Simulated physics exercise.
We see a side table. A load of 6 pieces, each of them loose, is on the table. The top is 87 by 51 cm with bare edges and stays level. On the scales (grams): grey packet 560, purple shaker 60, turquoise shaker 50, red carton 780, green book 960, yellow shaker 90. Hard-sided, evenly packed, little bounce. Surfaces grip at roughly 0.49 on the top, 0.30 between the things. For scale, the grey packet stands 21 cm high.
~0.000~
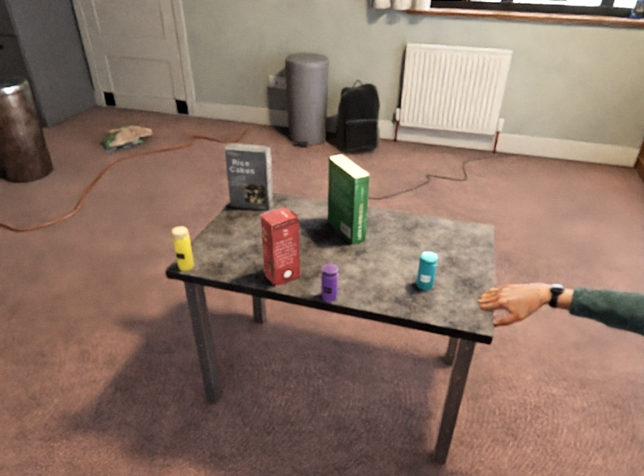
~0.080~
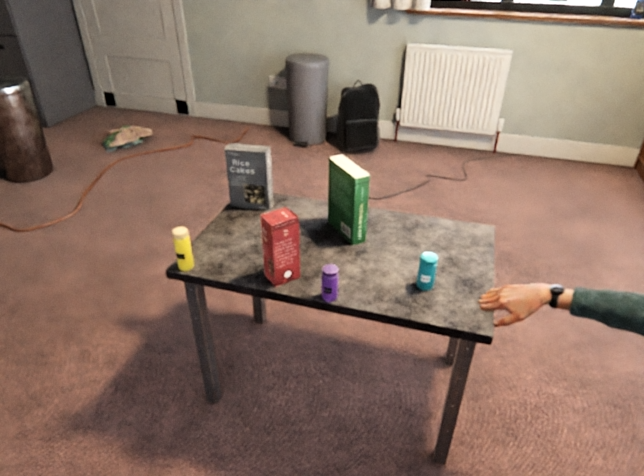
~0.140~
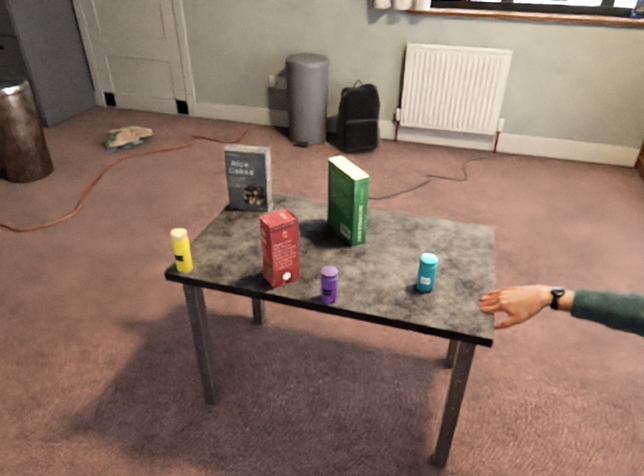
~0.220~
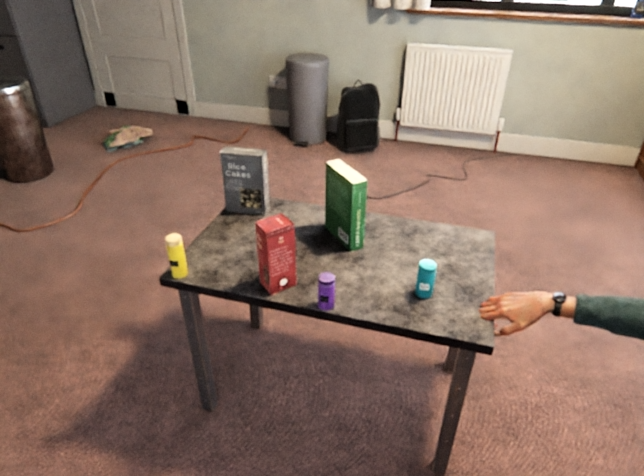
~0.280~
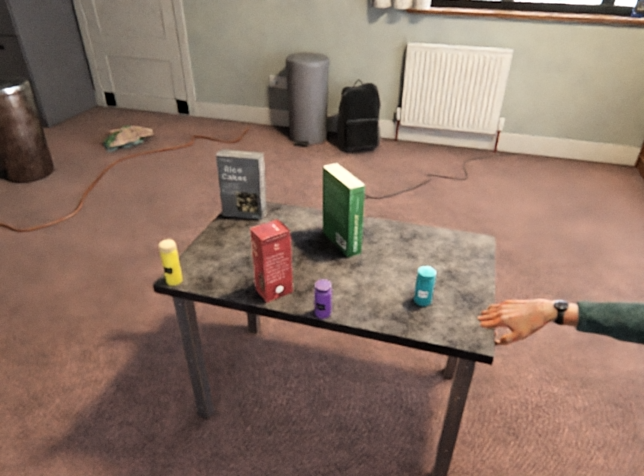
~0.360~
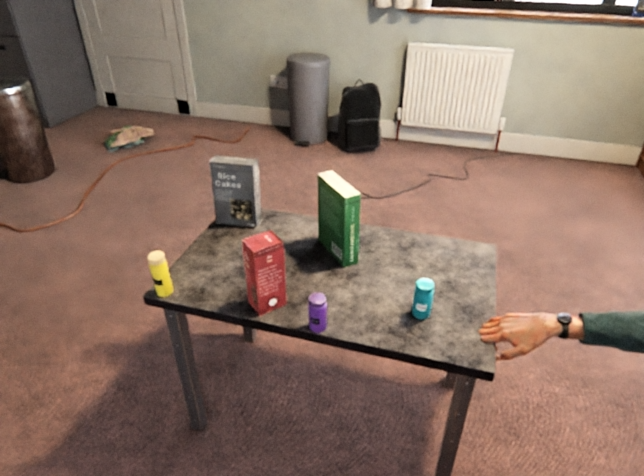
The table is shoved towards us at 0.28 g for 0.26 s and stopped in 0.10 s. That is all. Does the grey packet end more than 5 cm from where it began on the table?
The grey packet gets shifted.
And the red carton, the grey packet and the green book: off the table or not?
The red carton is still on the table; the grey packet ends on the table; the green book ends on the table.
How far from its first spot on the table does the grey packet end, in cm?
Some 16 cm.
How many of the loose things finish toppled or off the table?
That comes to 5.
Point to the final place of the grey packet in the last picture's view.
Near (220, 242).
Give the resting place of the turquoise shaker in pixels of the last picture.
Near (417, 331).
After 0.66 s, table 13 cm from its start; purple shaker and yellow shaker now off the table; grey packet on its side near (221, 239); green book 39° off upright.
After 0.76 s, table 13 cm from its start; grey packet on its side near (220, 242); green book 74° off upright; turquoise shaker 54° off upright.
In the end (1.2 s), off the table, purple shaker and yellow shaker; toppled on the table, grey packet, turquoise shaker and green book; the last one under 5 cm from the start. In the last view, grey packet near (220, 242).
